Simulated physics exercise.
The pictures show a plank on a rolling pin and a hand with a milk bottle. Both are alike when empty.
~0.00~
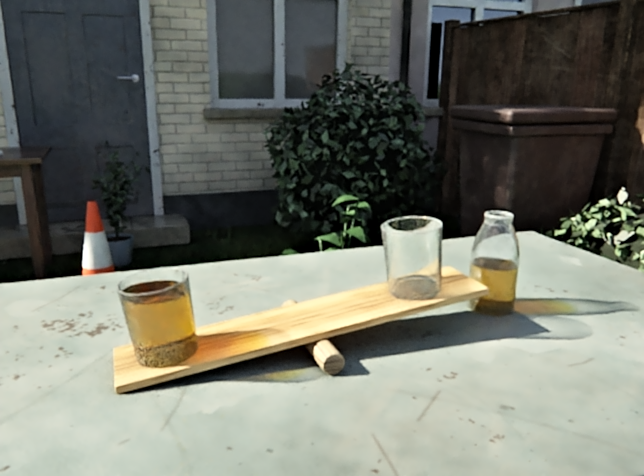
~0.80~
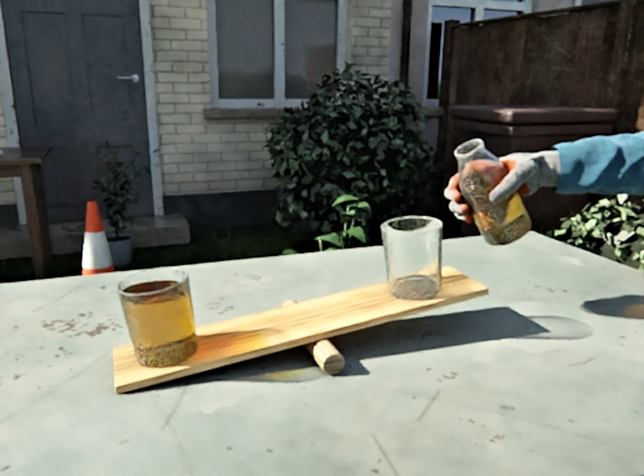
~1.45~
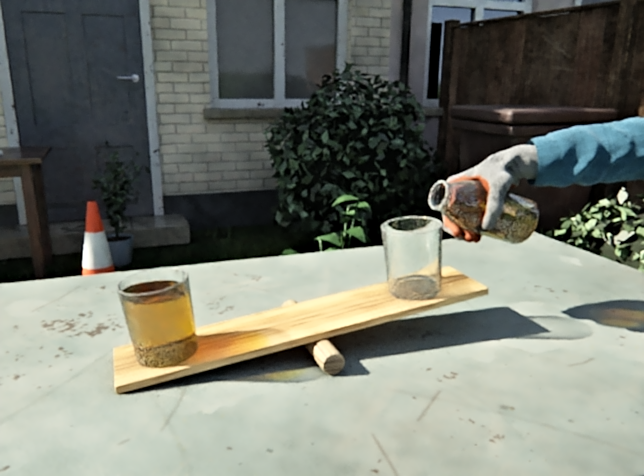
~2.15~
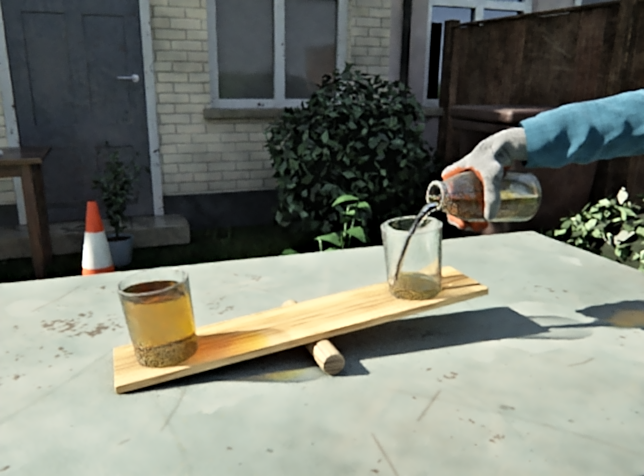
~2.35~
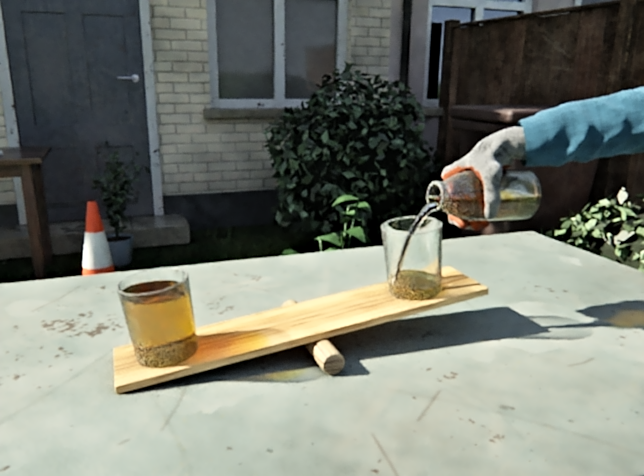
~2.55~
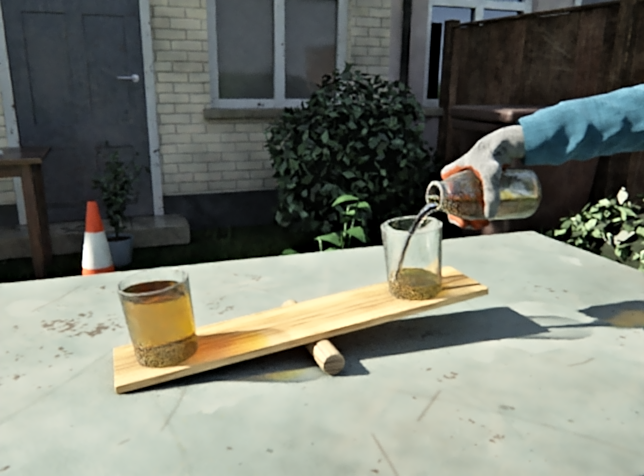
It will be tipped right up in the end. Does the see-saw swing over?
In the end the plank stays as it is.
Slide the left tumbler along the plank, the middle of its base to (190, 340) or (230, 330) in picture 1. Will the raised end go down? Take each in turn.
In that order: Does not move, goes down there.
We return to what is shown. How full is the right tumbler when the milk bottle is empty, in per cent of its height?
About 65 per cent.
After 4.0 s, the right tumbler is about a third full; the plank leans as before.
After 5.2 s, the right tumbler is about half full; the plank leans as before.
After 6.9 s, the right tumbler is about two thirds full; the plank leans as before.
